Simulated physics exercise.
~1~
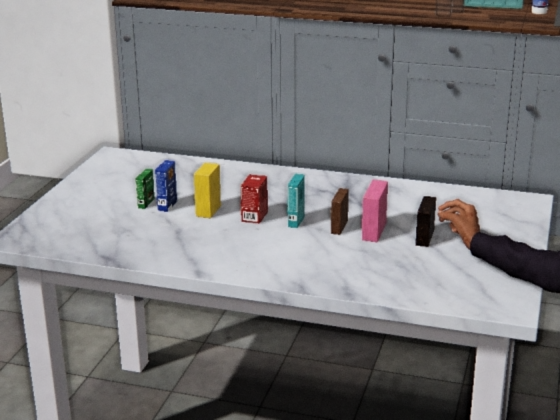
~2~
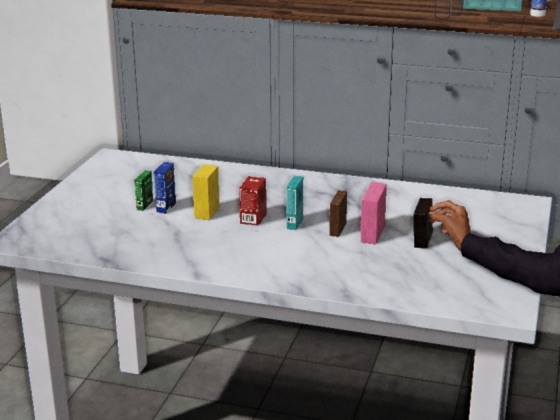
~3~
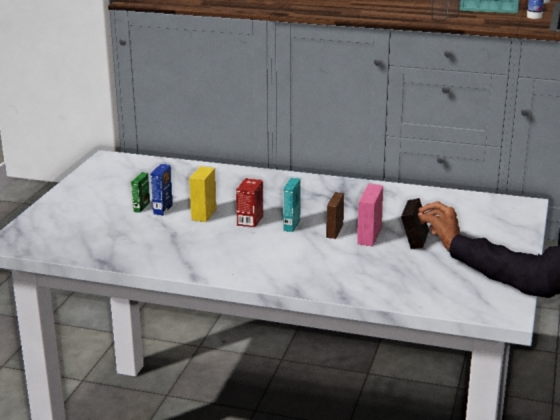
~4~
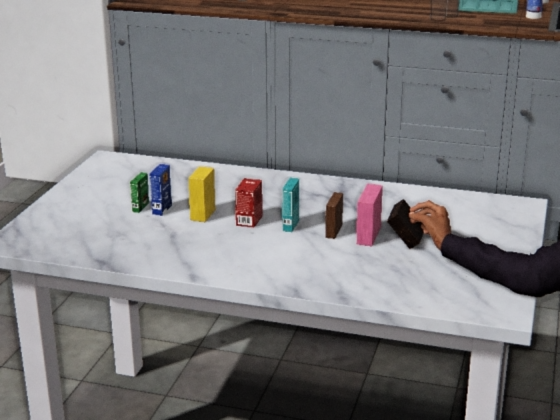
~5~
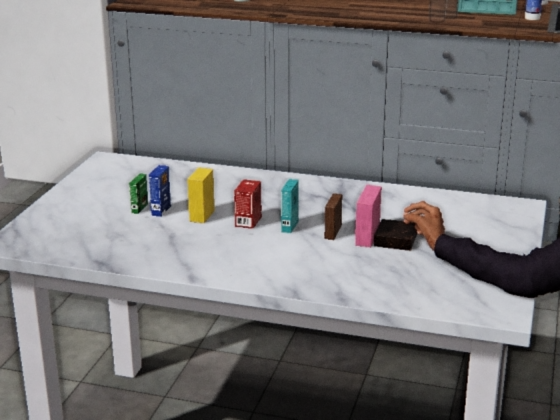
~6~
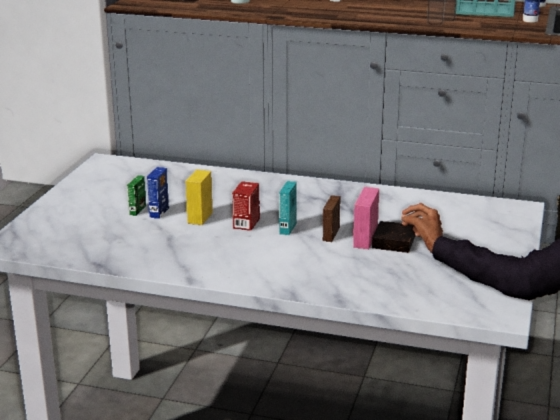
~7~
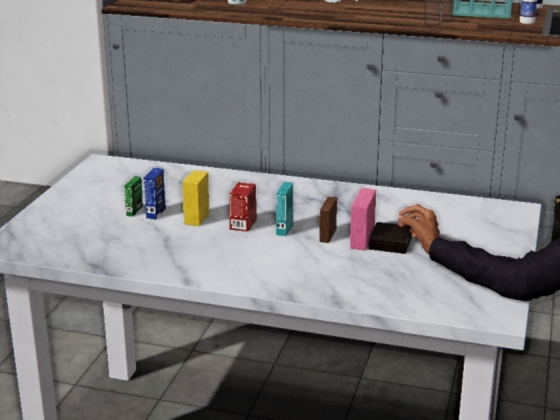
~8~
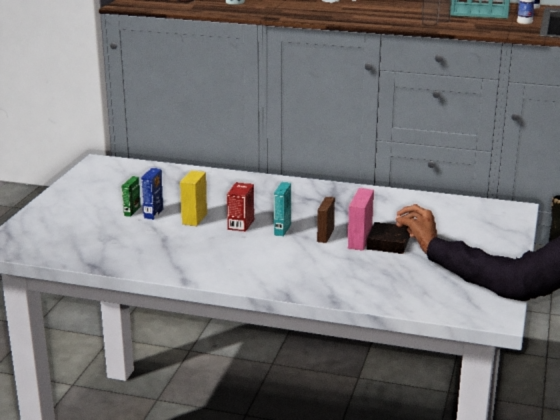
A hand tipping the black block leftward onto its side beside the pink block, the other seven in the row staying upright.
